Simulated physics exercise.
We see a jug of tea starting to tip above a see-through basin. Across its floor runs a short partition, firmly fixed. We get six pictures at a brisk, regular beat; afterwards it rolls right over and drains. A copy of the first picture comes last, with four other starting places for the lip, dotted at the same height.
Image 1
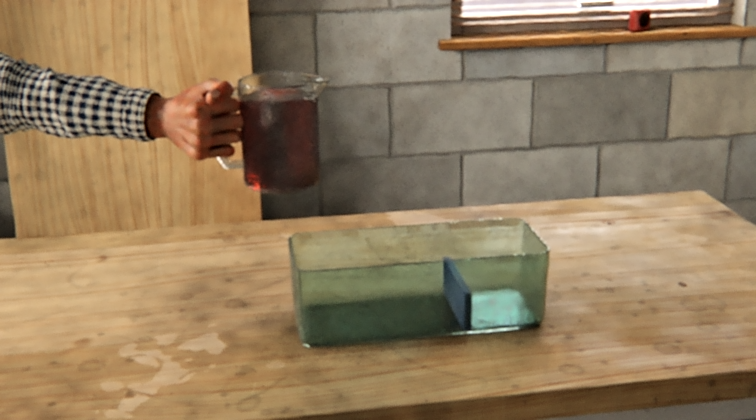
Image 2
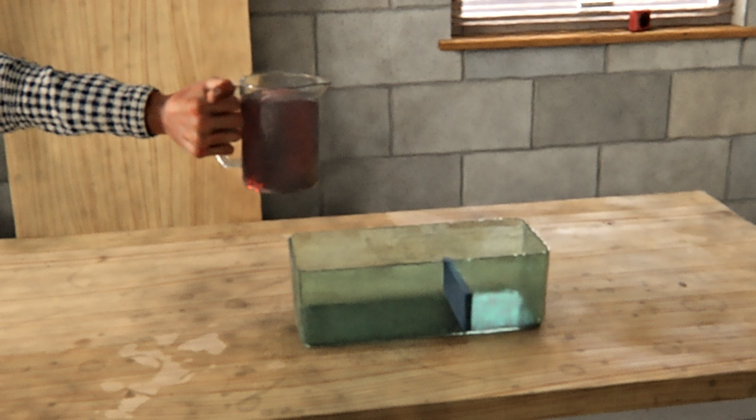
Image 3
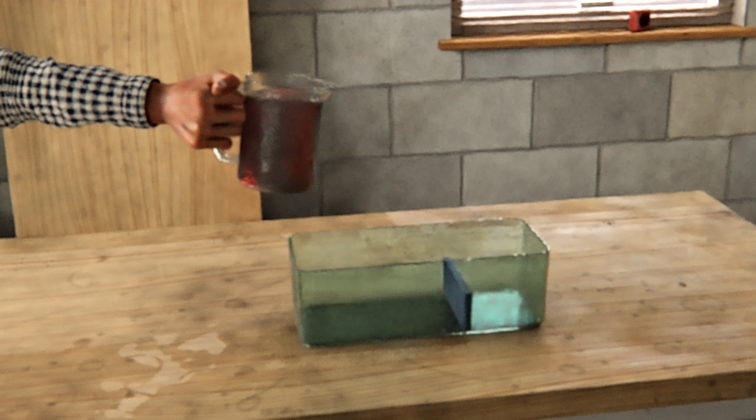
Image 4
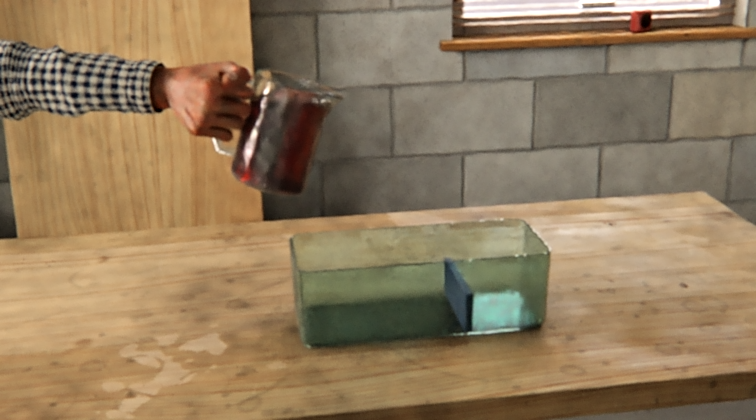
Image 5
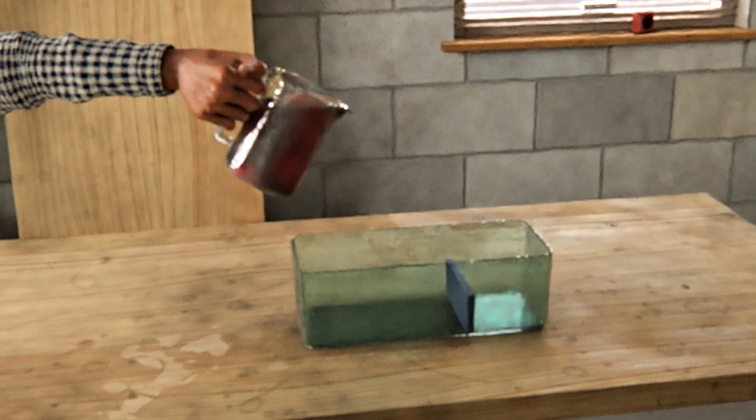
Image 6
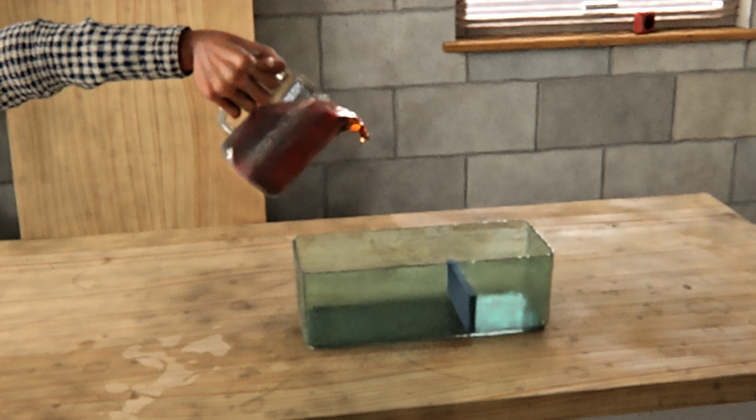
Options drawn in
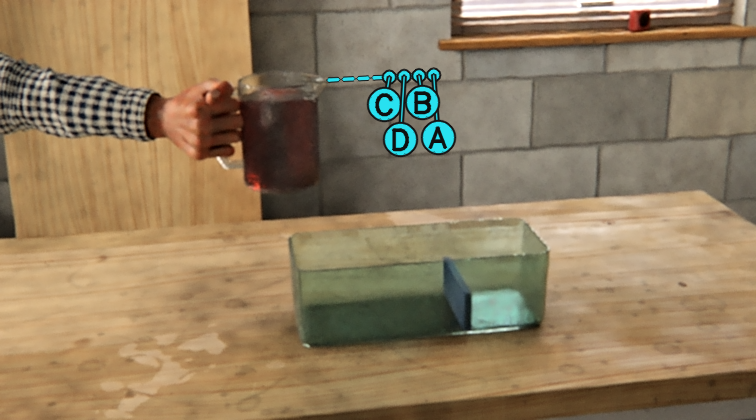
The video shows a hand holding a glass jug of reddish-brown tea above a see-through basin with a short blue partition, then gradually tilting it to the right until tea begins to come over the lip.
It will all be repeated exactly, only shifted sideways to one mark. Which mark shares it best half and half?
Use place D.
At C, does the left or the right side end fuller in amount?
More ends on the left.
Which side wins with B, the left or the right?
More ends on the right.
On the marked copy, A at (433, 75); B at (418, 75); C at (389, 77); D at (404, 76).
If A is chosen, about 19 % ends left of the wall and 77 % right of it; 4 % is lost outside.
If B is chosen, about 31 % ends left of the wall and 66 % right of it; 3 % is lost outside.
If C is chosen, about 72 % ends left of the wall and 19 % right of it; 9 % is lost outside.
If D is chosen, about 53 % ends left of the wall and 43 % right of it; 3 % is lost outside.
